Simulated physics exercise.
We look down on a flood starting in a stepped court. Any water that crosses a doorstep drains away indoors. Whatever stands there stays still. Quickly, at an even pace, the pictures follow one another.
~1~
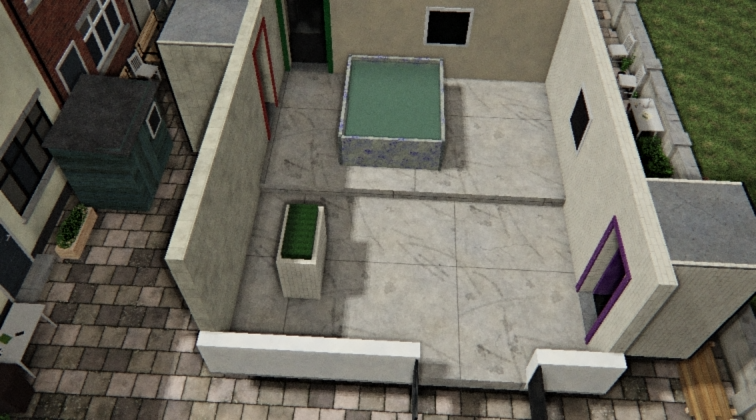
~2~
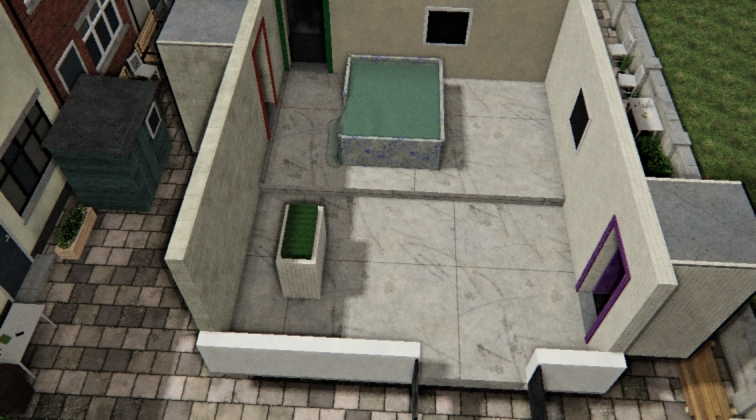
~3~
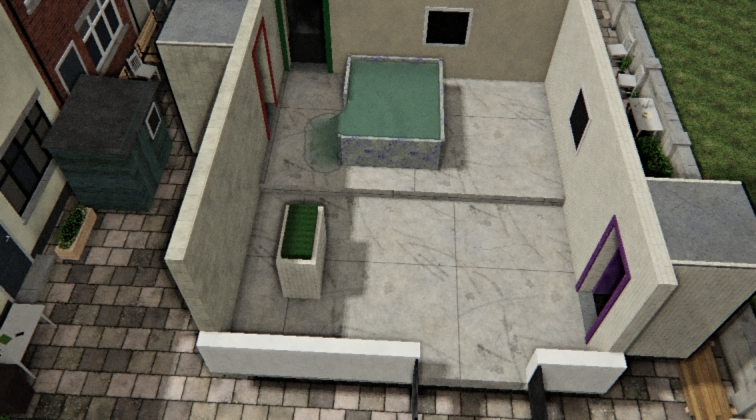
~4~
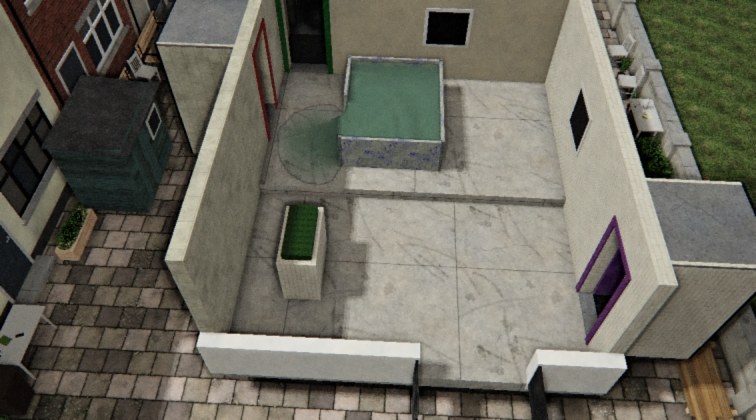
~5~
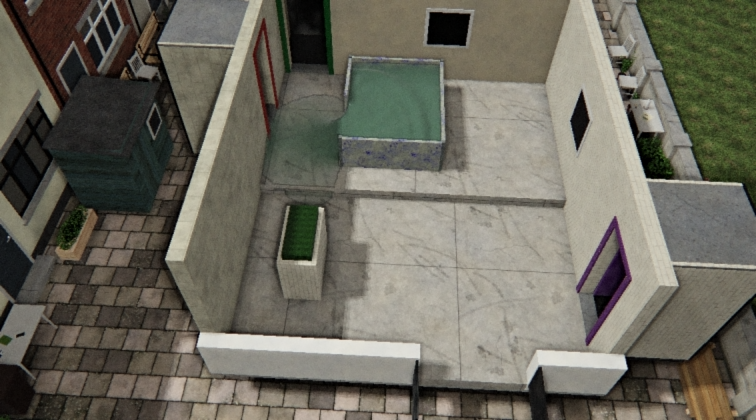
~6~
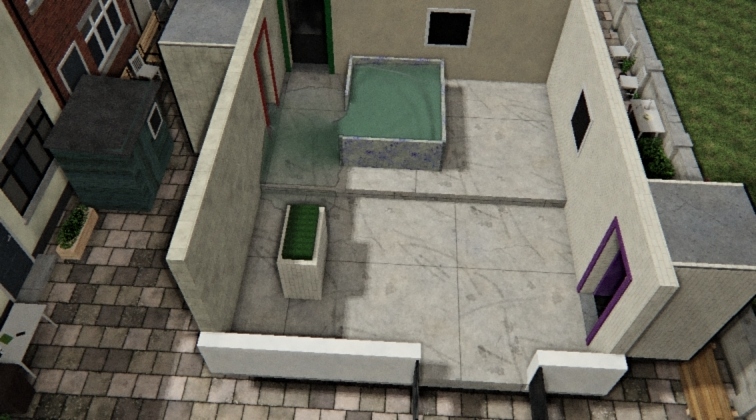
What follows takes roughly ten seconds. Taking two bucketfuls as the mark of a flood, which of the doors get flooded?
The red door gets flooded, the purple door gets flooded, the green door gets flooded.
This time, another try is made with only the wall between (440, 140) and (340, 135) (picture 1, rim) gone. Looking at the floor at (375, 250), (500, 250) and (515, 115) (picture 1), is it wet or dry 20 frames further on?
First soaked, second soaked, third unwetted.
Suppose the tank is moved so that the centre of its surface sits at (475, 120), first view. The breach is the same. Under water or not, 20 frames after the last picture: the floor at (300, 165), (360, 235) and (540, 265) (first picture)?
Spot by spot, in the order asked: Swamped, swamped, untouched.
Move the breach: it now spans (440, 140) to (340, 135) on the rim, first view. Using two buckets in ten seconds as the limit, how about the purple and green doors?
The purple door tops the mark and the green door stays below the mark.
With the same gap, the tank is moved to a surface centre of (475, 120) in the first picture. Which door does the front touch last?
Answer: The purple-painted one.
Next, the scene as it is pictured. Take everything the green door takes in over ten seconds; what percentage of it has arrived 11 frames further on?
Share by then: About 5 in a hundred.
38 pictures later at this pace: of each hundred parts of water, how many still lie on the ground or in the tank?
I reckon around 82 in a hundred.
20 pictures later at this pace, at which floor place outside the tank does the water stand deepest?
At about (259, 354).
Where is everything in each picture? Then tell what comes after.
The first picture shows the open tank at (394, 99) is whole and still.
In the second picture, water pours out at (345, 132) and has run to (331, 164).
In the third picture, the front is at (315, 120), out from the gap at (345, 134).
In the fourth picture, the front is at (283, 129), out from the gap at (345, 136).
In the fifth picture, the front is at (263, 170), out from the gap at (346, 136).
In the sixth picture, the front is at (261, 196), out from the gap at (346, 135).
A moment on, water covers 15 % of the floor; the red door over two buckets in, the purple door not reached, the green door wet at the sill, nothing in.
Next, water covers 25 % of the floor; the red door far over two buckets in, the purple door not reached, the green door over two buckets in.
Then, water covers 45 % of the floor; the red door far over two buckets in, the purple door not reached, the green door far over two buckets in.
Later, water covers 80 % of the floor; the red door far over two buckets in, the purple door over two buckets in, the green door far over two buckets in.
In the end, water covers 85 % of the floor; the red door far over two buckets in, the purple door far over two buckets in, the green door far over two buckets in.
